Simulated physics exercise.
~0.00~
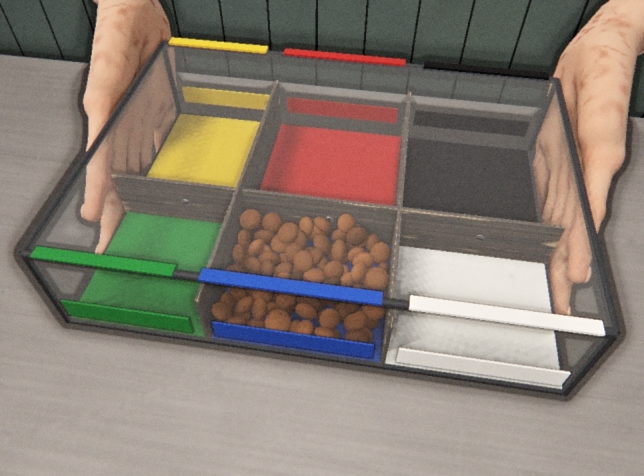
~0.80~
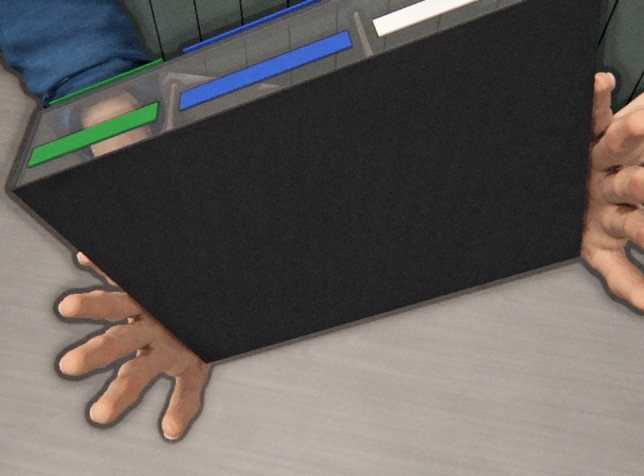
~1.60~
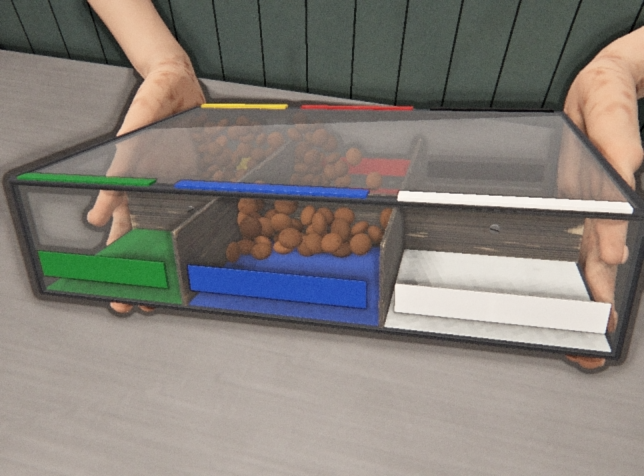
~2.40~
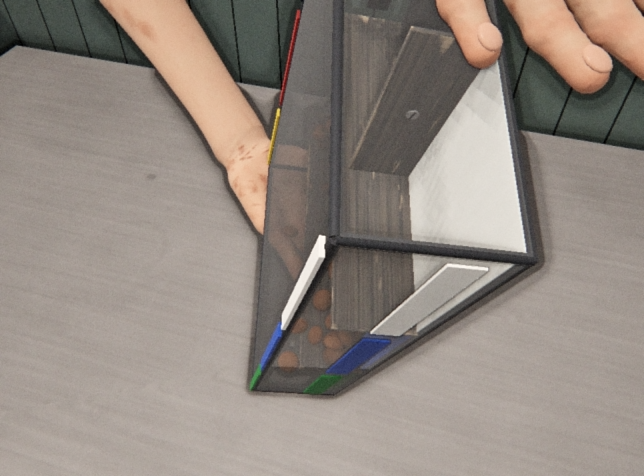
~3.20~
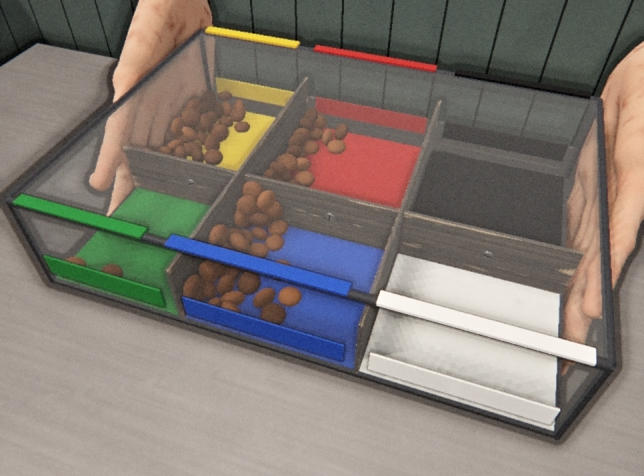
Clear-lidded compartment box of brown kibble being tipped steeply twice by hands, finishing level with pieces in blue, yellow and red sections.
